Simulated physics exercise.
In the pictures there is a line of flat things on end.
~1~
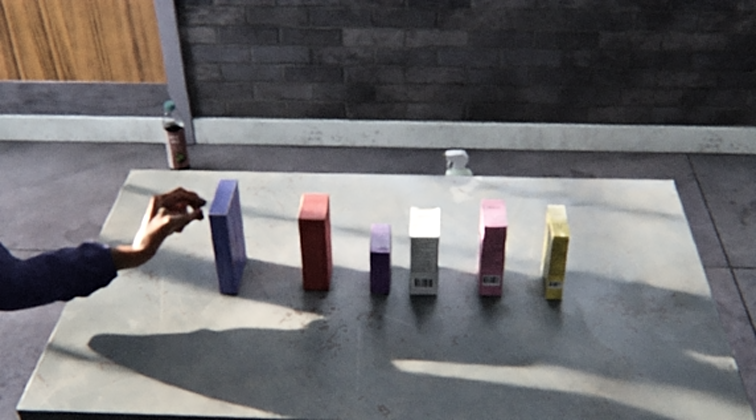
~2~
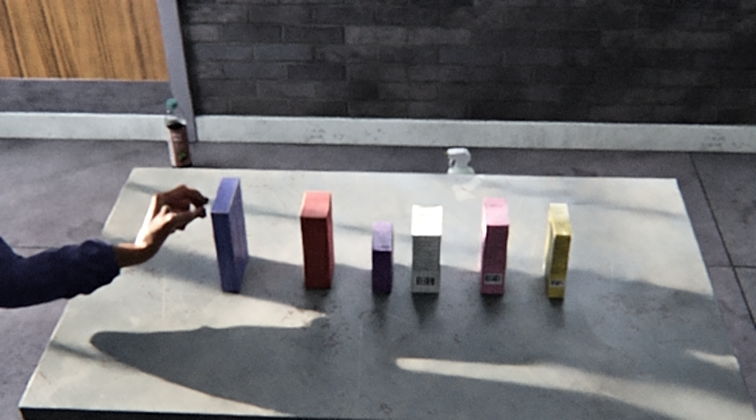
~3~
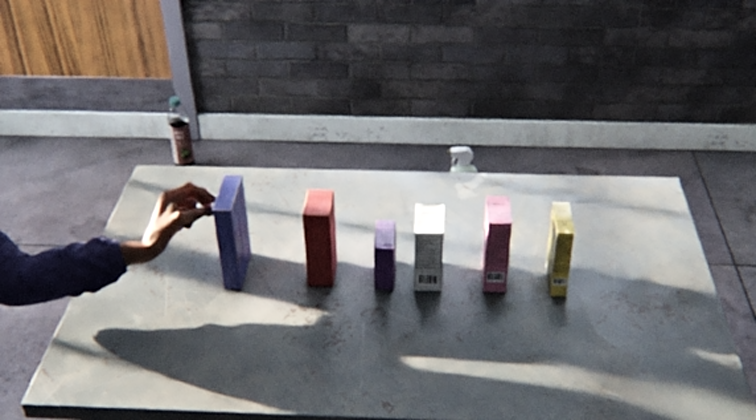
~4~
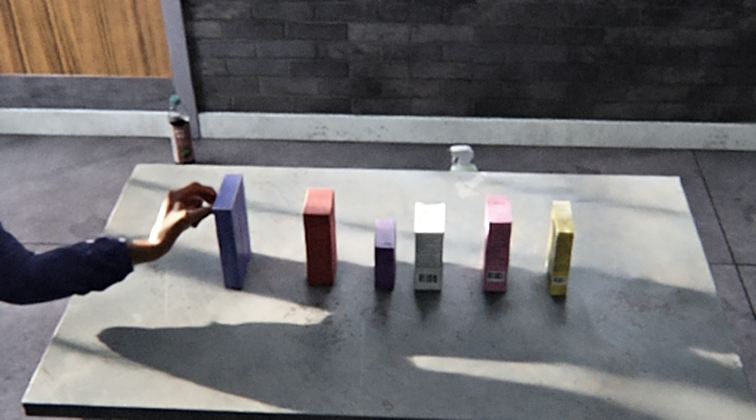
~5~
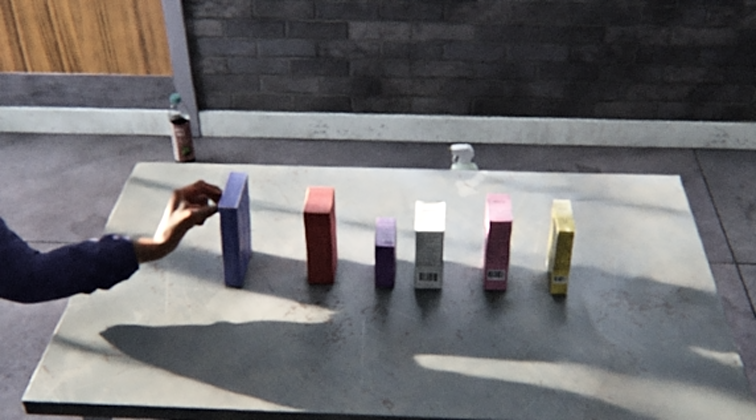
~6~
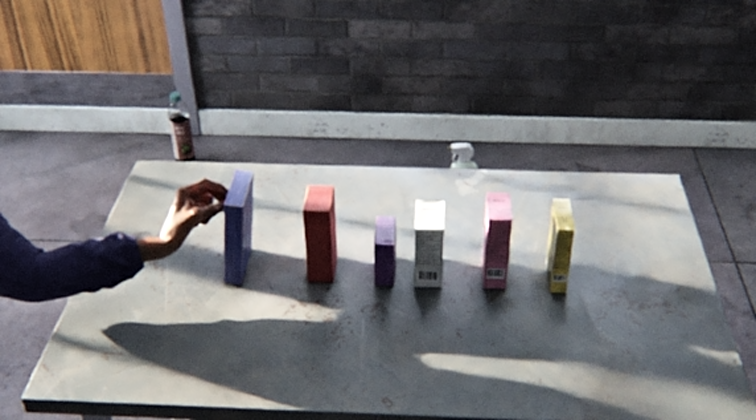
A hand at the left pushes the blue block, which leans slightly to the right.
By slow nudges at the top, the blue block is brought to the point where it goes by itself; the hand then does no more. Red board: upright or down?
Looks like it does not stay up this time.
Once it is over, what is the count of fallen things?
Total count - 6.
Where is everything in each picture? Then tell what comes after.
The first frame shows red board (316, 243); pink packet (492, 248).
The second frame shows purple board (383, 257); pink packet (494, 246).
The third frame shows white packet (429, 248); purple board (385, 255).
The fourth frame shows pink packet (497, 244); white packet (429, 247).
The fifth frame shows blue block 3° over; purple board (386, 252); pink packet (497, 242).
The sixth frame shows blue block 6° over; red board (321, 235); white packet (429, 244).
Then, 0.50 s after the last picture, blue block 54° over; red board tipped 17° from how it was near (334, 233).
Then, 0.90 s after the last picture, blue block 74° over; red board tipped 58° from how it was near (376, 244); purple board tipped 49° from how it was; white packet tipped 33° from how it was.
Then, 1.40 s after the last picture, blue block 75° over; red board tipped 62° from how it was near (379, 246); pink packet tipped 75° from how it was; white packet tipped 64° from how it was.
Then, 1.90 s after the last picture, blue block 75° over; red board tipped 63° from how it was near (381, 246); pink packet tipped 74° from how it was; white packet tipped 69° from how it was.
By the end, tipped over on the table, pink packet, red board, white packet and purple board. Seen from the same camera at the end, red board near (383, 246).
